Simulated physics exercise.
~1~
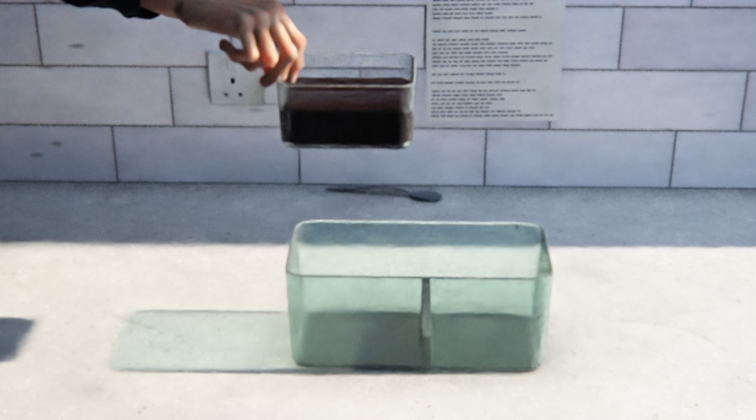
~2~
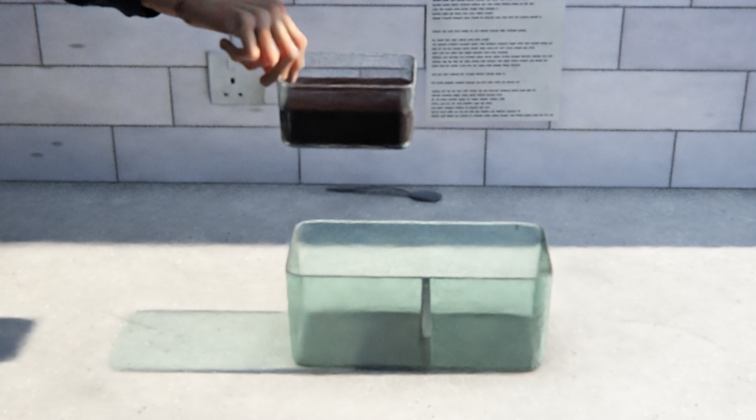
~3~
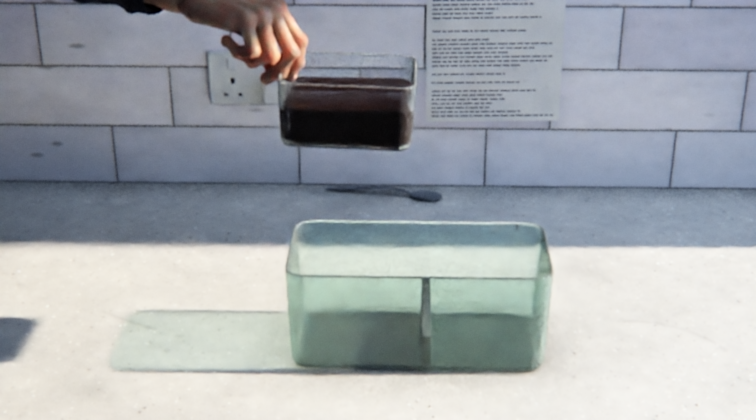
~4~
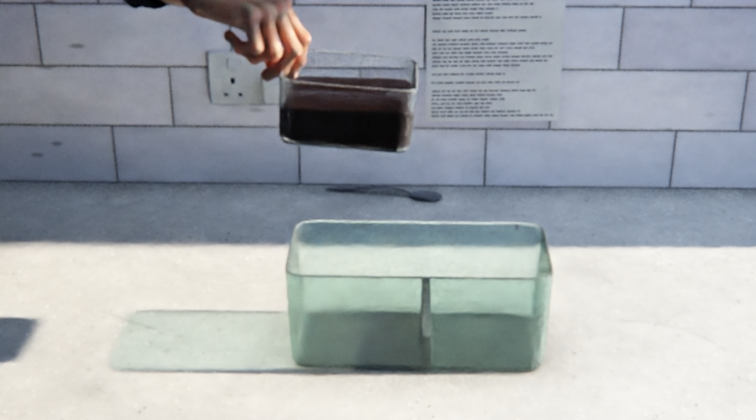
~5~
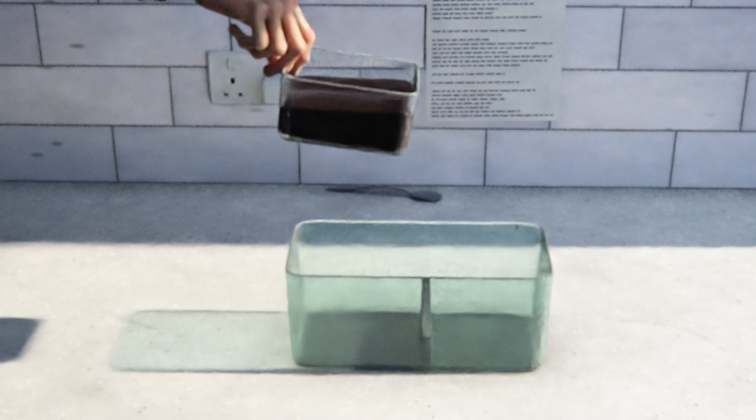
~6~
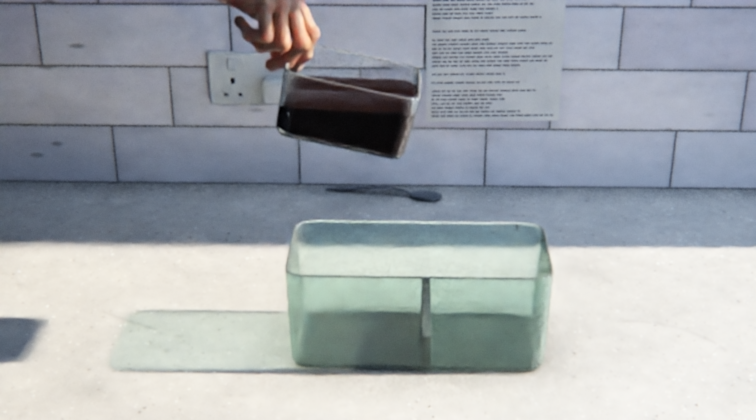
At the start, a hand holds a clear oblong tub of dark liquid level above a long green-tinted basin with a low wall across its floor. The tub then begins to lean, its right side dipping gradually lower while the hand shifts slightly right, and it ends at a modest slant, the basin still unmoved.
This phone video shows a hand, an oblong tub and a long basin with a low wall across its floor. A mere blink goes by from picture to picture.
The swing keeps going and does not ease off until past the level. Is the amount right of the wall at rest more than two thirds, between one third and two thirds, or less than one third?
It is more than two thirds.
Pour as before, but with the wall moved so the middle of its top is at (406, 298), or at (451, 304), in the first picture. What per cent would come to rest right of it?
Try one about 95 %, try two about 60 %.
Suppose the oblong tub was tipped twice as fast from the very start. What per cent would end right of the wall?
Around 70 in a hundred.
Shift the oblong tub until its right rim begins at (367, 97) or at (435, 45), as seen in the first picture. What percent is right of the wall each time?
Roughly 50 in a hundred the first time and 90 in a hundred the second.
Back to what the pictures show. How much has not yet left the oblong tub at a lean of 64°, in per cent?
Roughly 60 in a hundred.
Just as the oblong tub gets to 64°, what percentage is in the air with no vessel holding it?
I'd reckon some 35 per cent.
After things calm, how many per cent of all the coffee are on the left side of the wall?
That works out to roughly 15 percent.
A moment on, the oblong tub is tipped part way and 58 per cent is still to pour, 0 is left of the wall and 7 right of it.
Next, the oblong tub is tipped on its side and 14 per cent is still to pour, 3 is left of the wall and 69 right of it.
Then the oblong tub is tipped right over and 1 per cent is still to pour, 13 is left of the wall and 82 right of it.
Later the oblong tub is tipped right over and 0 per cent is still to pour, 15 is left of the wall and 83 right of it.
At rest 16 per cent lies left of the wall, 82 right of it and 2 outside.
